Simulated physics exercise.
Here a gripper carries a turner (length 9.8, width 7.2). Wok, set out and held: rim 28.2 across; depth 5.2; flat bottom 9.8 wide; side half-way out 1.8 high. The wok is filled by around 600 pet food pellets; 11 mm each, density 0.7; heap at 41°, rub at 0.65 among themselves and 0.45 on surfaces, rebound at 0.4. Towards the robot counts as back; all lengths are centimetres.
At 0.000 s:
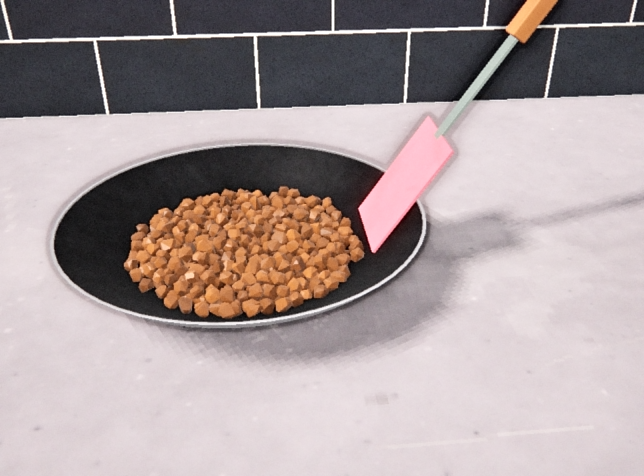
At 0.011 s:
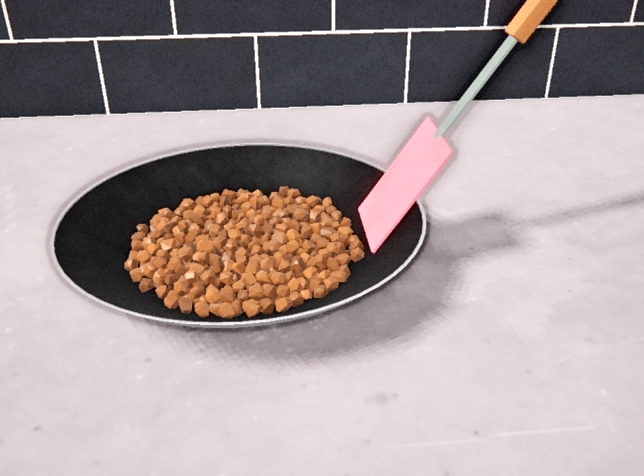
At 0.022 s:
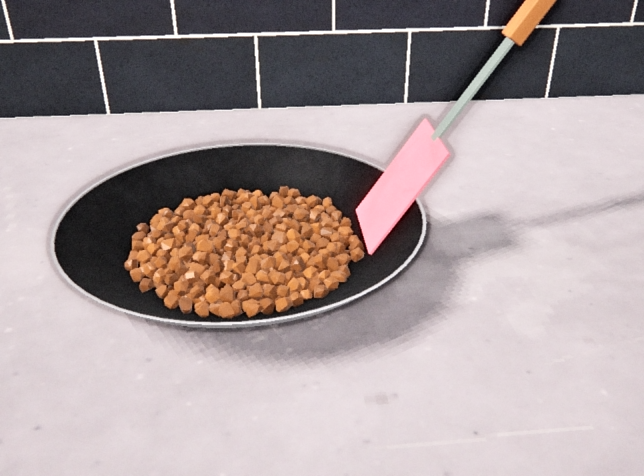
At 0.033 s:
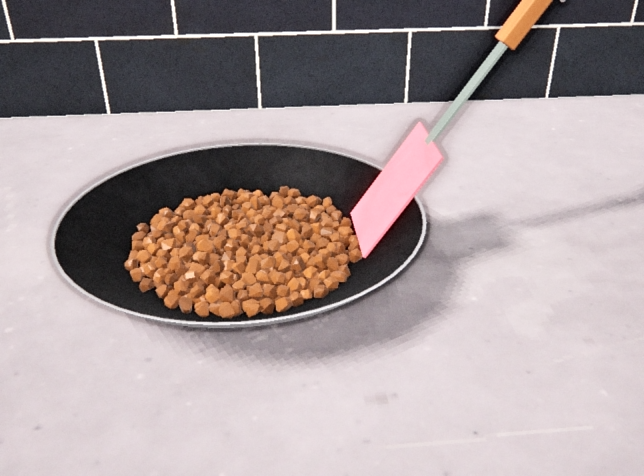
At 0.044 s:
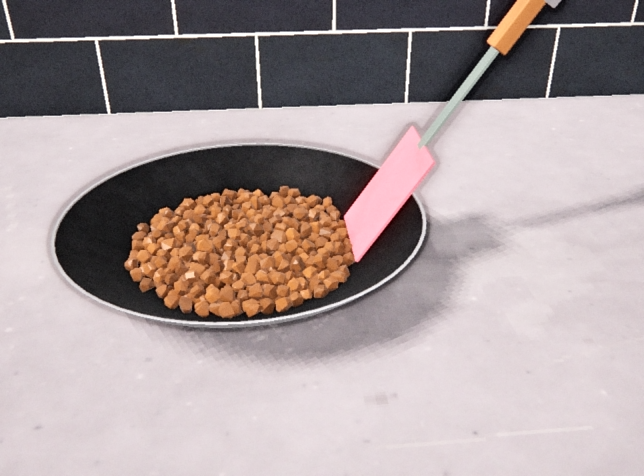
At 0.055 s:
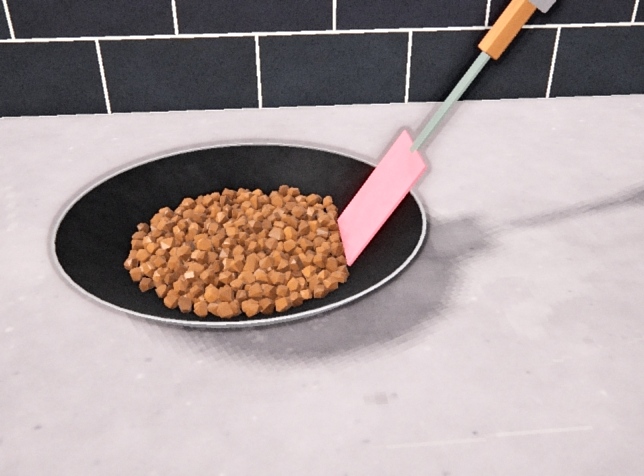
A pink turner dipped into a black wok heaped with brown pellets, starting near the right rim, and slid slowly down and left a short way against the pile's edge, which barely changed.
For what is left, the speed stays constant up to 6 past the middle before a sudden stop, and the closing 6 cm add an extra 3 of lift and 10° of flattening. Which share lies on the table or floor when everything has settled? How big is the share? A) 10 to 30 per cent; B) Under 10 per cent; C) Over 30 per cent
Under 10 per cent (B).
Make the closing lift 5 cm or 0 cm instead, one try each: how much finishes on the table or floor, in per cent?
I'd say close to 5 percent for the first and close to 10 percent for the second.
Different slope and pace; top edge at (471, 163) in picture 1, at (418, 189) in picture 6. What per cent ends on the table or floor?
About 20 per cent.
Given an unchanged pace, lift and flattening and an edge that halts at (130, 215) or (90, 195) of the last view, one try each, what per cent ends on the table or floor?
Some 20 and 40 per cent.
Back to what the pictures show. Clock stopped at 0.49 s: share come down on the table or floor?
5 per cent.
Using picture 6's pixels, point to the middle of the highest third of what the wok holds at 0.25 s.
Roughly pixel (134, 223).
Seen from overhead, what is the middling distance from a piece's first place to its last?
I'd guess close to 6 centimetres.
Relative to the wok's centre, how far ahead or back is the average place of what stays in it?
Roughly 5.0 cm ahead of the centre.
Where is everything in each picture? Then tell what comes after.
In the first frame, the turner top edge at (440, 133), sloping 56°; upper third of the load around (248, 235), from x 130 to 360, top at y 195; 596 in the wok.
In the second frame, the turner top edge at (440, 133), sloping 56°; upper third of the load around (248, 235), from x 130 to 360, top at y 195.
In the third frame, the turner top edge at (437, 135), sloping 56°; upper third of the load around (248, 235), from x 130 to 360, top at y 195.
In the fourth frame, the turner top edge at (431, 139), sloping 56°; upper third of the load around (249, 235), from x 135 to 355, top at y 195.
In the fifth frame, the turner top edge at (423, 143), sloping 56°; upper third of the load around (249, 235), from x 135 to 350, top at y 190.
In the sixth frame, the turner top edge at (415, 148), sloping 56°; upper third of the load around (247, 235), from x 130 to 340, top at y 190; 596 in the wok.
After 0.15 s, sloping 56°, highest piece 5 above the table; 596 in the wok.
After 0.25 s, sloping 52°, highest piece 7 above the table; 590 in the wok, 6 on the blade or in flight.
After 0.49 s, sloping 46°, highest piece 8 above the table; 570 in the wok, 26 on the table or floor.
After 1.54 s, sloping 46°, highest piece 7 above the table; 569 in the wok, 27 on the table or floor.
In the end, 569 in the wok, 27 on the table or floor. That is 5 % on the table or floor.
